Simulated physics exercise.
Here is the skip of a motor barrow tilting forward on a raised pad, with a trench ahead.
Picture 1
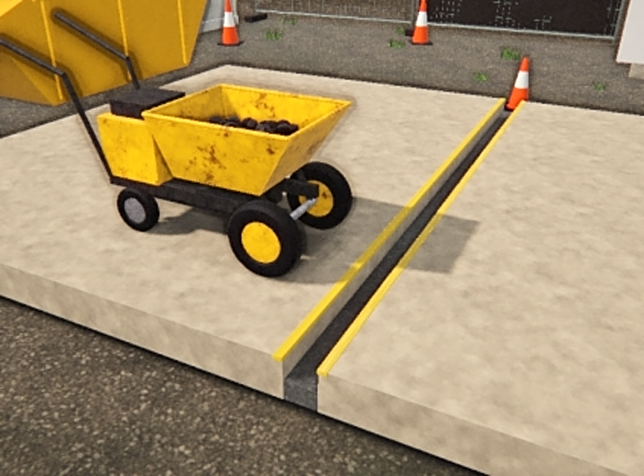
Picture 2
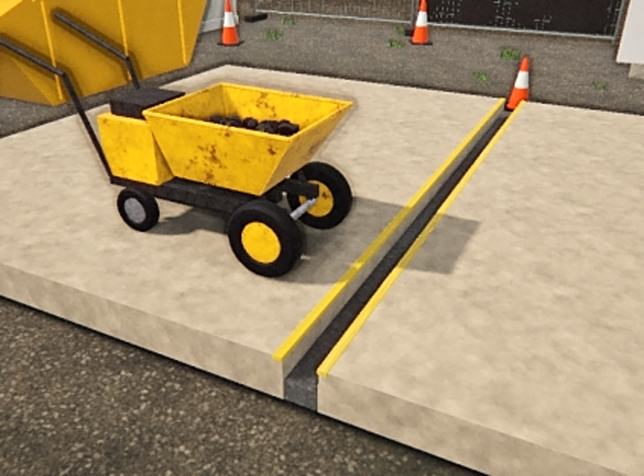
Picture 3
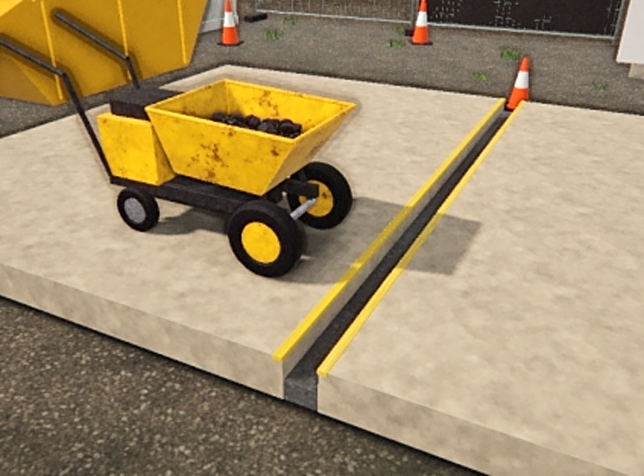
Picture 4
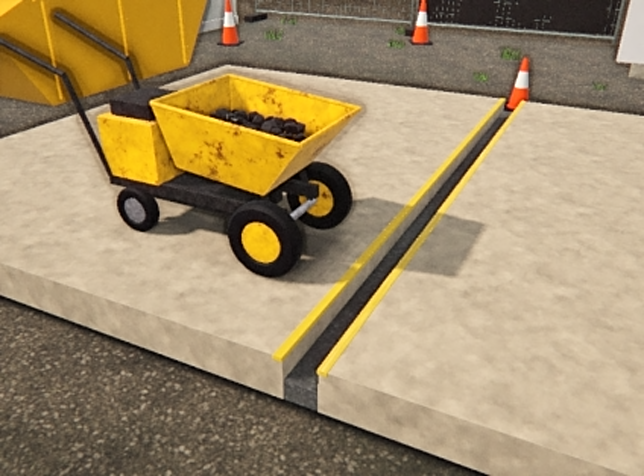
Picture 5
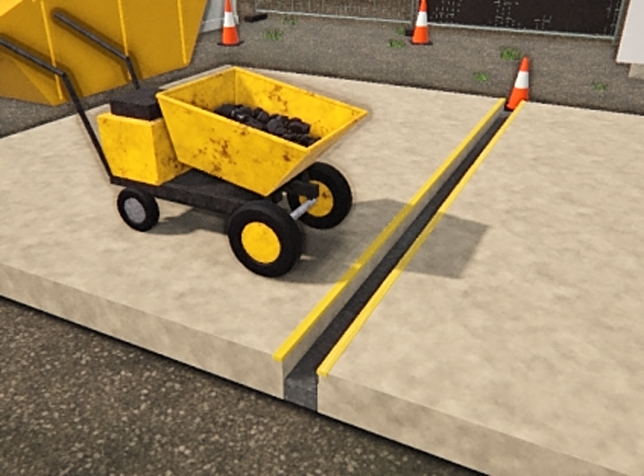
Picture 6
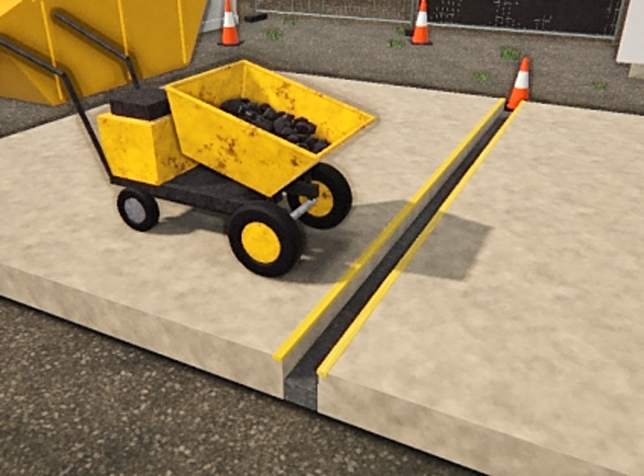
Yellow motor barrow standing on a raised concrete pad beside a narrow trench, its skip of dark lumps slowly tilting forward.
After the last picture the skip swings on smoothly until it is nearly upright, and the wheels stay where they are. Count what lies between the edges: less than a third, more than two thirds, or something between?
The trench ends with under a third of it.
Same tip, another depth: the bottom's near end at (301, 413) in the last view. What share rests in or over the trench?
Some 0 per cent.
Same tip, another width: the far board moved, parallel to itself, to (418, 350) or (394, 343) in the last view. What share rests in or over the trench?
Roughly 90 per cent, and 70 per cent.
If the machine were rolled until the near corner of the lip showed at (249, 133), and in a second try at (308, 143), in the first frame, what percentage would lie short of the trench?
Roughly 0 per cent, and 0 per cent.
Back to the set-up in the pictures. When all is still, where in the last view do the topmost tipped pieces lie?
Close to (423, 258).
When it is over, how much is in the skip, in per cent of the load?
Roughly 35 in a hundred.
Soon after the last picture, skip tipped steeply; all in the skip.
A little later, skip tipped right over; most in the skip; a small part beyond it.
Later still, skip tipped right over; about a third in the skip; about two thirds beyond it.
At rest, skip tipped right over; about a third in the skip; a stray few in or heaped over the trench; about two thirds beyond it.
